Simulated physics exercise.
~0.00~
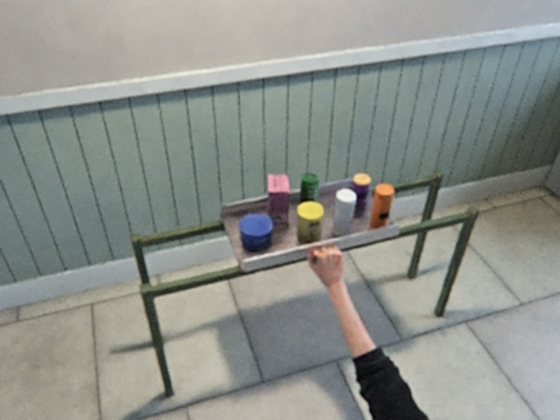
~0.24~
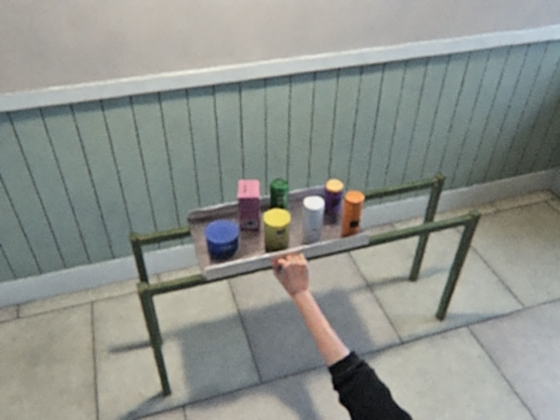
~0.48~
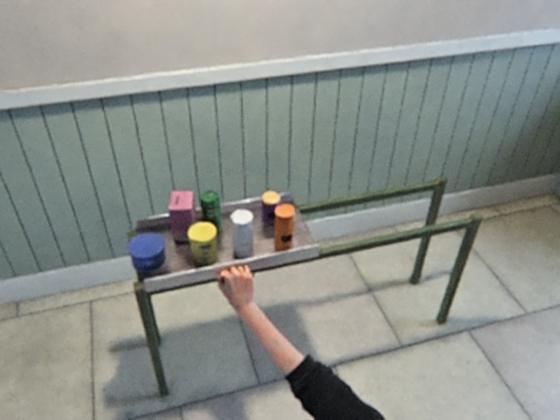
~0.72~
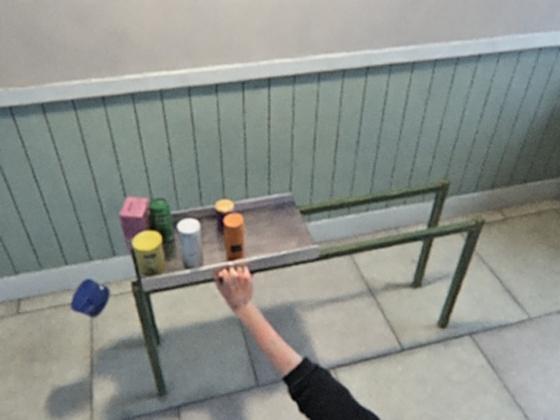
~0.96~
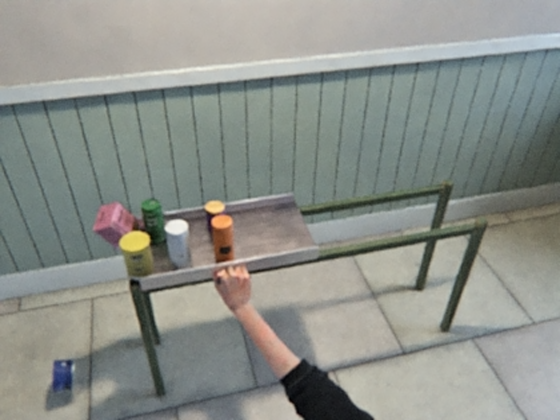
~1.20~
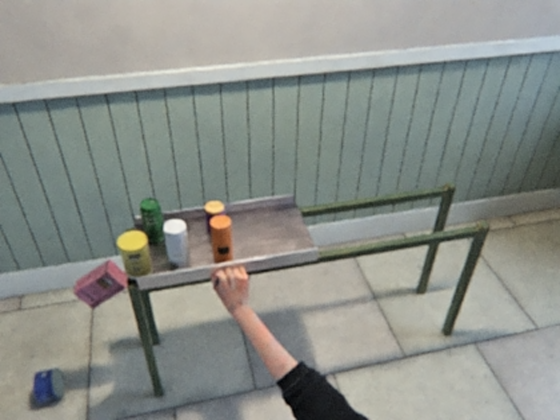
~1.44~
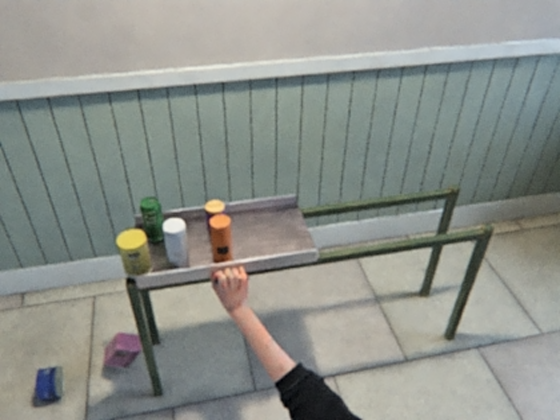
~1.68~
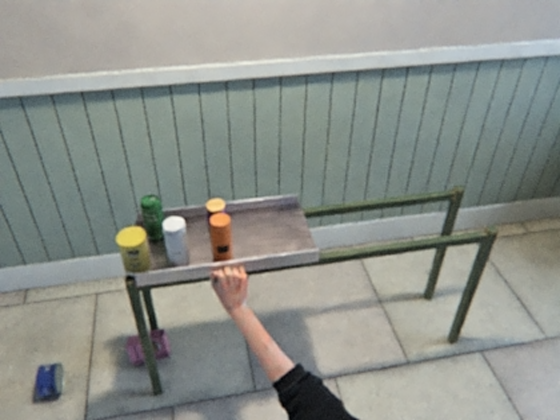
A hand slides a loaded tray left until it stops, and two items tumble off.
